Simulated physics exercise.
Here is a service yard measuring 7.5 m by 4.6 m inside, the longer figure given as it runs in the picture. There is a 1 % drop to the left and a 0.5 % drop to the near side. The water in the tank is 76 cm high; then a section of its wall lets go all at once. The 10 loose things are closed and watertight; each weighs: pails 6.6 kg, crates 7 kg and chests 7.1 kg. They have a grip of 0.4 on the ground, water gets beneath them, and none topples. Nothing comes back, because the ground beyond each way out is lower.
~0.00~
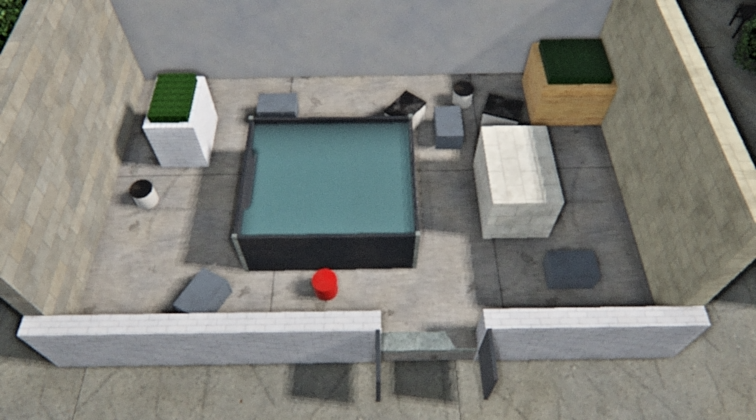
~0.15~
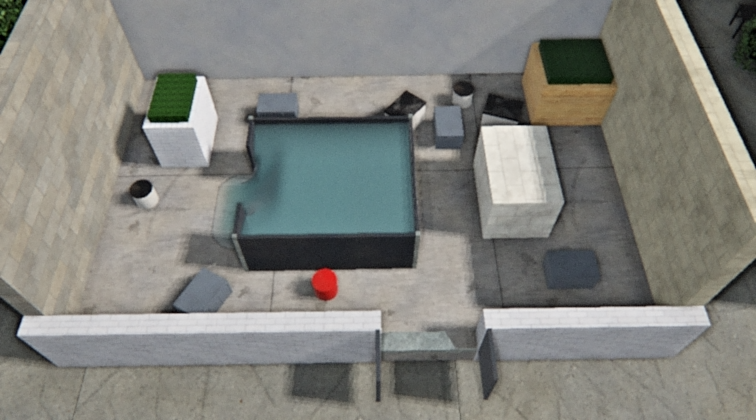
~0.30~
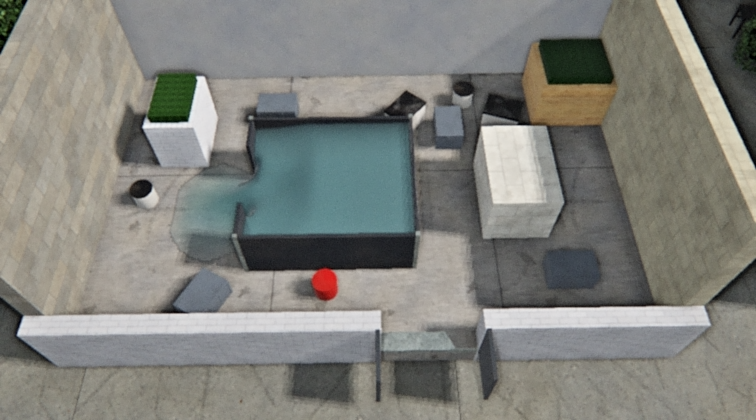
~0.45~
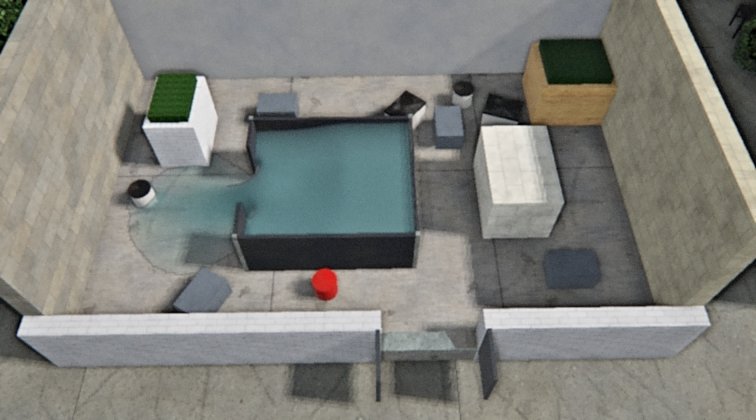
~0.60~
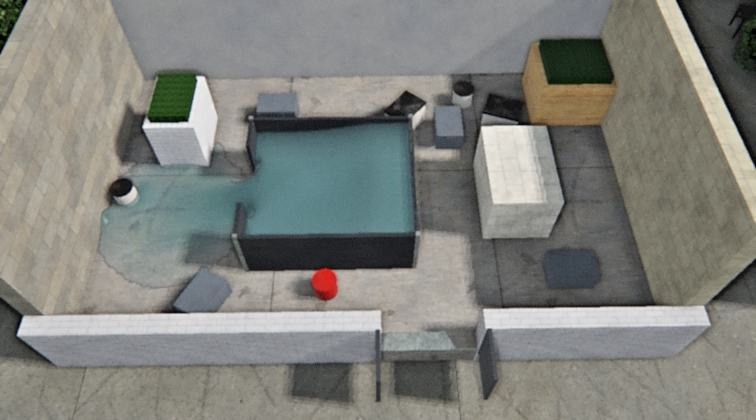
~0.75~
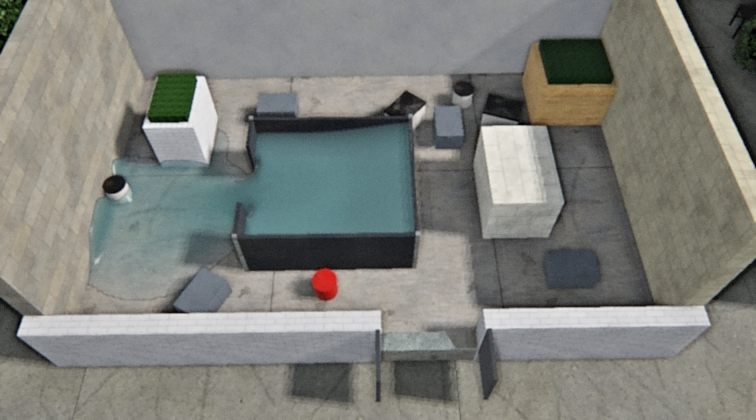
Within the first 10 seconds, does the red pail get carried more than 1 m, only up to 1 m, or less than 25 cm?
More than 1 m.
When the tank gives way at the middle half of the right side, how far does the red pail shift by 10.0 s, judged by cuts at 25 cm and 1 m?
In that case the red pail stays put.
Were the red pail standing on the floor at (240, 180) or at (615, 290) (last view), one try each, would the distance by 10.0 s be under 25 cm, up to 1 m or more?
Outcomes in order: It is shifted a bit; it is taken a long way.
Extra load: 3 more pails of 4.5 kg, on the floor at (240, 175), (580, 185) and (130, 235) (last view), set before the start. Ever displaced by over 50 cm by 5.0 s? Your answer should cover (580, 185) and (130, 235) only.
Lab note - ordered: Below threshold / above threshold.
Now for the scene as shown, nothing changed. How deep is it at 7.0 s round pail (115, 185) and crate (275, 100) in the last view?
Close to 6 and 6 centimetres.
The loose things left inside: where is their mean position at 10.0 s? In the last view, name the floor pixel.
At about (476, 154).
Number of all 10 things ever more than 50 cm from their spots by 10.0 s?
That comes to 10.
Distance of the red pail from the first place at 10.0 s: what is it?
I'd estimate some 400 centimetres.
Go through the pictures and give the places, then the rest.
The first frame shows the red pail at (325, 280), on the bottom; 4.3 m2 under water; 0 of 10 have shifted.
The second frame shows the red pail at (325, 280) rests on the ground; 4.9 m2 under water; 0 of 10 have shifted.
The third frame shows the red pail at (325, 280), on the bottom; 5.8 m2 under water; 0 of 10 have shifted.
The fourth frame shows the red pail at (325, 280), on the bottom; 6.8 m2 under water; 0 of 10 have shifted.
The fifth frame shows the red pail at (325, 280), on the bottom; 7.7 m2 under water; 1 of 10 have shifted.
The sixth frame shows the red pail at (325, 280), on the bottom; water covers 8.4 m2; 1 of 10 have shifted.
After 2.0 s the red pail is near (325, 280), 0.0 m from its start, aground; 0 of 10 are out; 1 afloat.
After 4.5 s the red pail is near (622, 295), 3.7 m from its start, aground; 0 of 10 are out; 3 afloat.
After 7.0 s the red pail is near (589, 174), 4.0 m from its start, aground; 0 of 10 are out; 7 afloat.
After 10.0 s the red pail is near (578, 154), 4.1 m from its start, afloat; 0 of 10 are out; 8 afloat.
